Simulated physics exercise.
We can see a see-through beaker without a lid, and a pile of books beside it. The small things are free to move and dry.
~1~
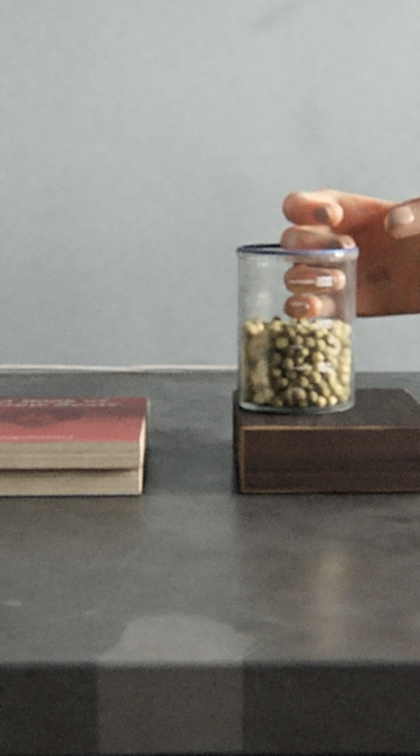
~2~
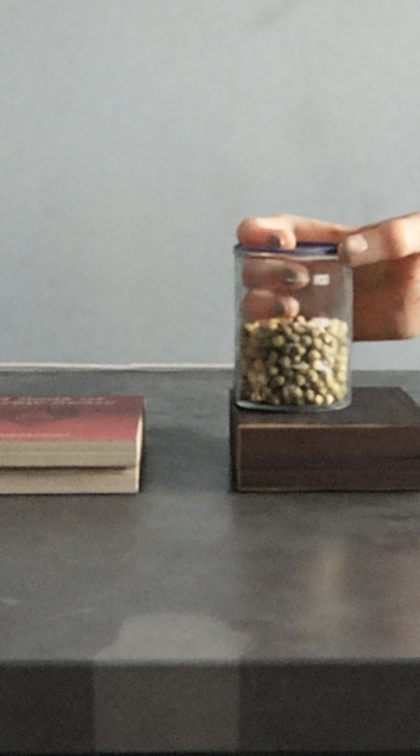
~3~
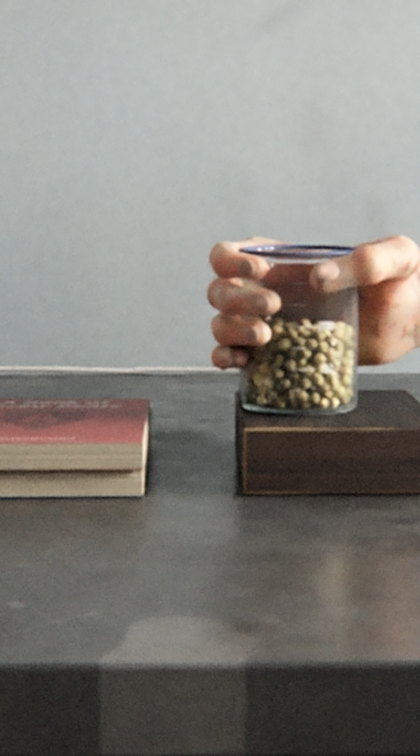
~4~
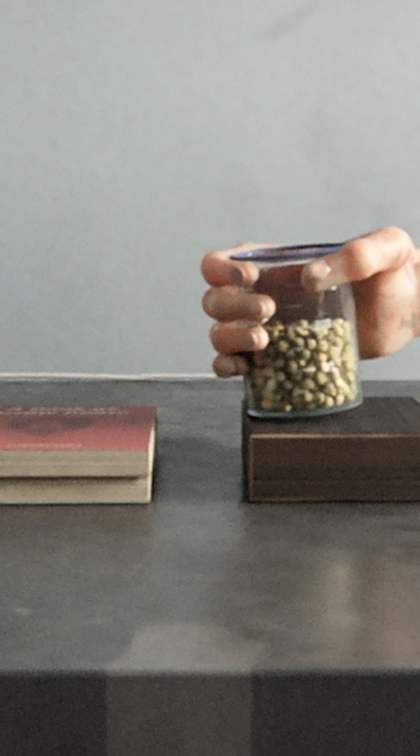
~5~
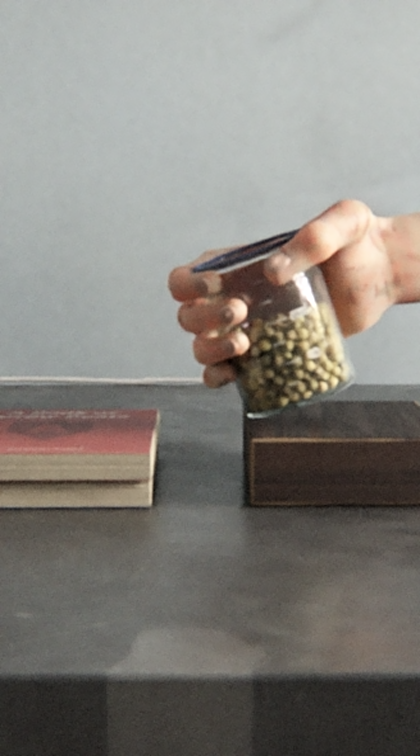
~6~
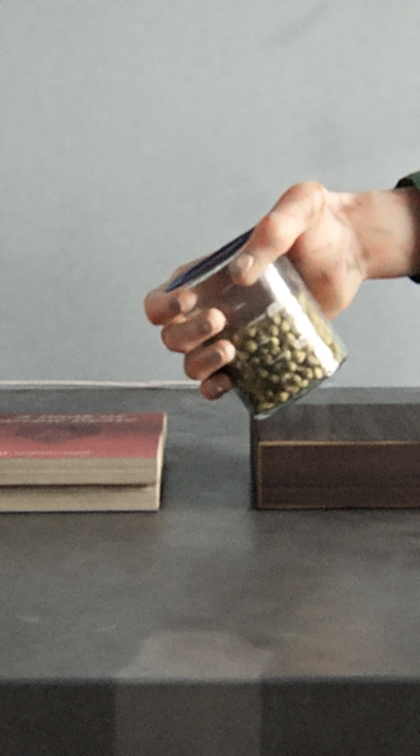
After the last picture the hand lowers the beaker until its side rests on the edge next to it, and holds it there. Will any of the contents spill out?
Yes.
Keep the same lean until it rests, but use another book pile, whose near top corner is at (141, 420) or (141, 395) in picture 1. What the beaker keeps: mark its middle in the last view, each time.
(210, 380) and (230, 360), approximately.
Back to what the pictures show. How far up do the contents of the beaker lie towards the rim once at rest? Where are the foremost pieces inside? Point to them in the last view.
Roughly at (93, 426).
Then, 0.43 s past the last view, the beaker leans 58°; everything is still inside.
Then, 0.90 s past the last view, the beaker leans 84°; everything is still inside.
Then, 1.45 s past the last view, the beaker rests on the book pile at 97°; about a quarter of the soya beans out of it.
Finally, the beaker rests on the book pile at 97°; about a quarter of the soya beans out of it.
